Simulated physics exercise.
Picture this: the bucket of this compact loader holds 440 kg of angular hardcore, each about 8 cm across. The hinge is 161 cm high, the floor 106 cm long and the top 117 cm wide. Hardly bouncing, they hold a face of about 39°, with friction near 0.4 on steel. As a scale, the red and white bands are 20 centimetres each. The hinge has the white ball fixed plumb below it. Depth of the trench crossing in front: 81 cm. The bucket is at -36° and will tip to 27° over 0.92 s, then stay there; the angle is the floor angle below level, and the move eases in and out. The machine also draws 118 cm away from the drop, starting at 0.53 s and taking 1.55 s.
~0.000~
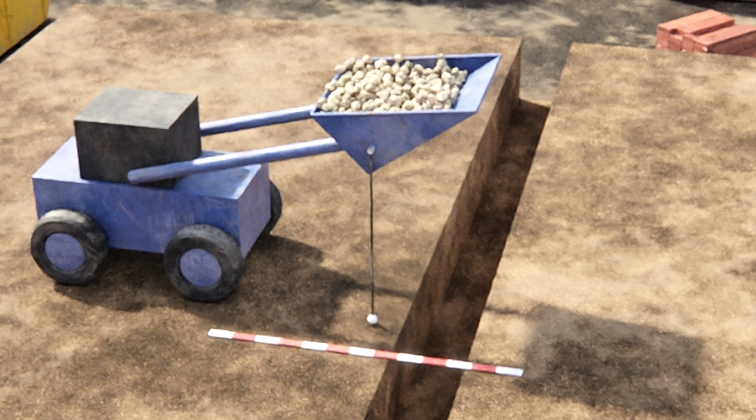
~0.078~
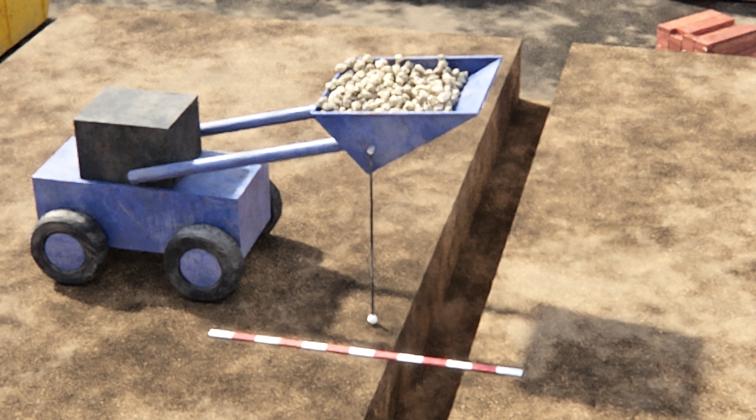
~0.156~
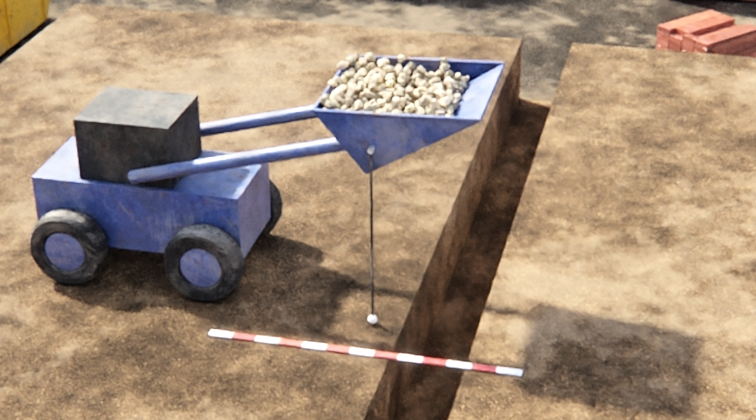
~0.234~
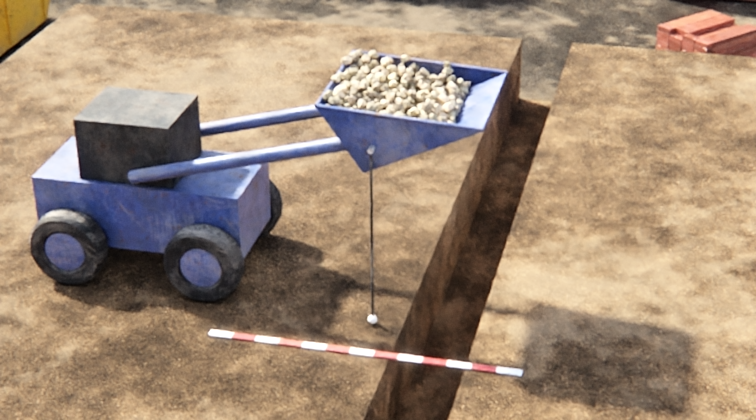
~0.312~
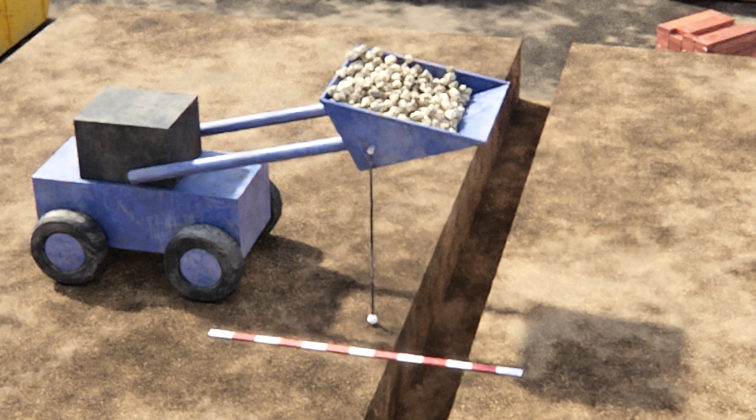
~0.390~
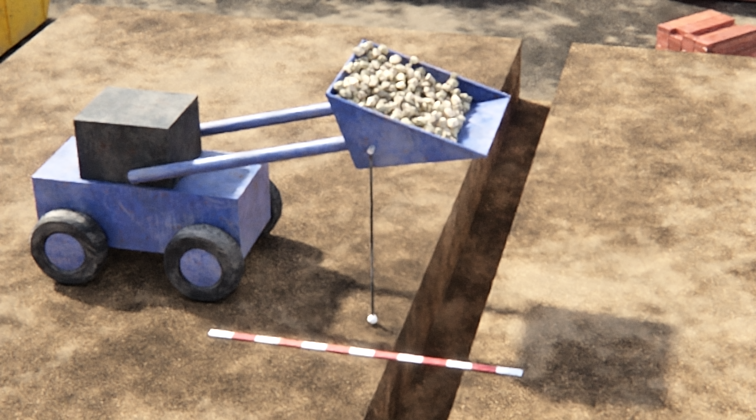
The blue bucket on a small wheeled loader, heaped with pale stones, tilted gradually forward and down at its right end beside a narrow trench, and the stones shifted slightly while the loader stayed still.
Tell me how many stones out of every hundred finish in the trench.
Around 60 of every hundred finish there.
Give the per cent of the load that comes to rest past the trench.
Around 0 per cent of the load ends up there.
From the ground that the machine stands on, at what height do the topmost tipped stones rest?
It rests some 20 cm higher than the ground the machine stands on.
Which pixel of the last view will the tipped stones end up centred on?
Roughly at pixel (434, 354).
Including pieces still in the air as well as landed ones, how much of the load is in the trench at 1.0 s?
Something like 10 in a hundred.
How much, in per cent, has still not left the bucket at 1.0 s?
Some 90 percent of the load is still in there.
After 0.7 s the floor is at 17°; 100 % in the bucket; the foremost stones are at (452, 158).
After 1.0 s the floor is at 27°; 90 % in the bucket, 10 % in the trench; the foremost stones are at (470, 204).
After 2.5 s the floor is at 27°; 7 % in the bucket, 34 % short of the trench, 57 % in the trench, 2 % past the trench; the foremost stones are at (530, 286).
After 5.2 s the floor is at 27°; 0 % in the bucket, 40 % short of the trench, 58 % in the trench, 2 % past the trench; the foremost stones are at (530, 286).
